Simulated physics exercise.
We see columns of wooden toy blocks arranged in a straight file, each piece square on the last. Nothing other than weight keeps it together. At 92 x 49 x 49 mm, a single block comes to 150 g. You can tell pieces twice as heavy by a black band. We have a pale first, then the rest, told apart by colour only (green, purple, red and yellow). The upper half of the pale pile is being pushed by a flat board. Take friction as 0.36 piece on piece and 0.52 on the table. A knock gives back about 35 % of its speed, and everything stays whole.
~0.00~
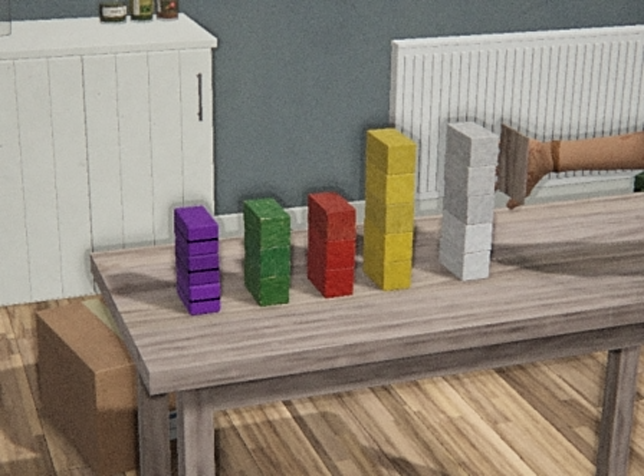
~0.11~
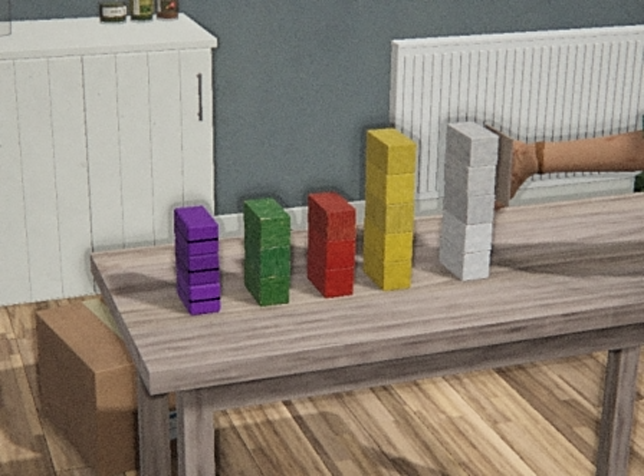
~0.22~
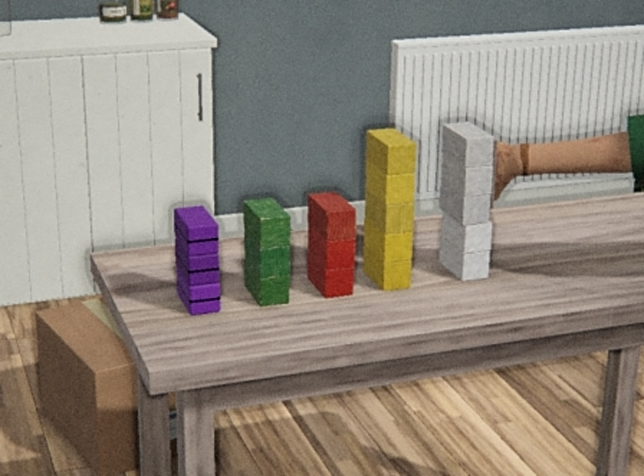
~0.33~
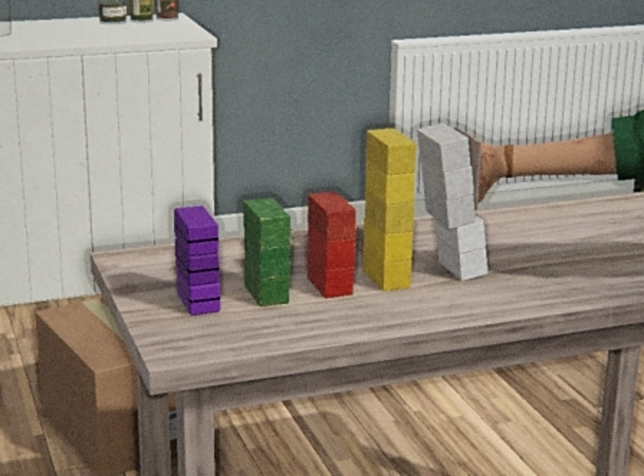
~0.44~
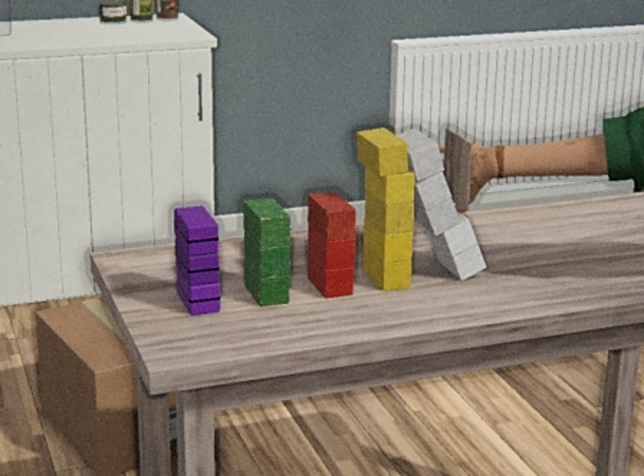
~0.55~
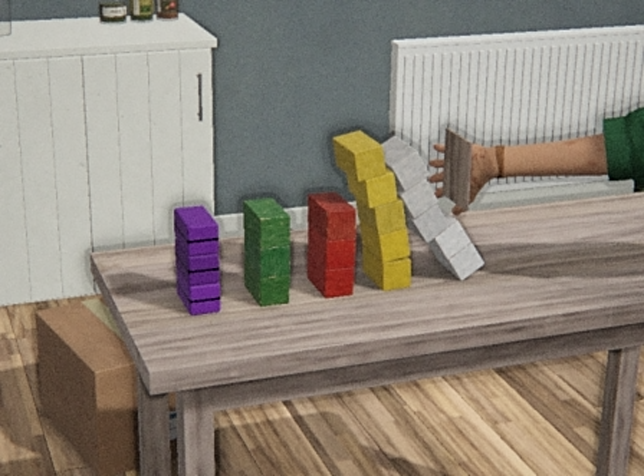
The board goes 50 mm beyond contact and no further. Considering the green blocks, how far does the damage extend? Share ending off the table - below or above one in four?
Shy of a quarter.
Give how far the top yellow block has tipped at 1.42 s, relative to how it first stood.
About 120°.
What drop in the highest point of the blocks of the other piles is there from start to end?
I make it close to 12 cm.
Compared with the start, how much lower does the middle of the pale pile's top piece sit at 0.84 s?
About 8 cm.
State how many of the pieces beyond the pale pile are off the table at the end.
Exactly 3 of them.
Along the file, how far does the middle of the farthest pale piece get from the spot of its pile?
Roughly 24 cm along.
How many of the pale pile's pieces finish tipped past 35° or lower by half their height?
5 pieces.
Around 0.84 s, 5 of the pale pile down; none of the 3 green blocks off the table (0 of 14 in all colours); top green block tipped 4°; top yellow block on its side.
Around 1.42 s, 5 of the pale pile down; none of the 3 green blocks off the table (1 of 14 in all colours); top green block on its side; top yellow block on its side.
Finally (1.9 s), 5 of the pale pile down; none of the 3 green blocks off the table (3 of 14 in all colours); top green block on its side; top yellow block on its side. That is 0 per cent. Seen by the last camera, middles, top green block near (158, 265).
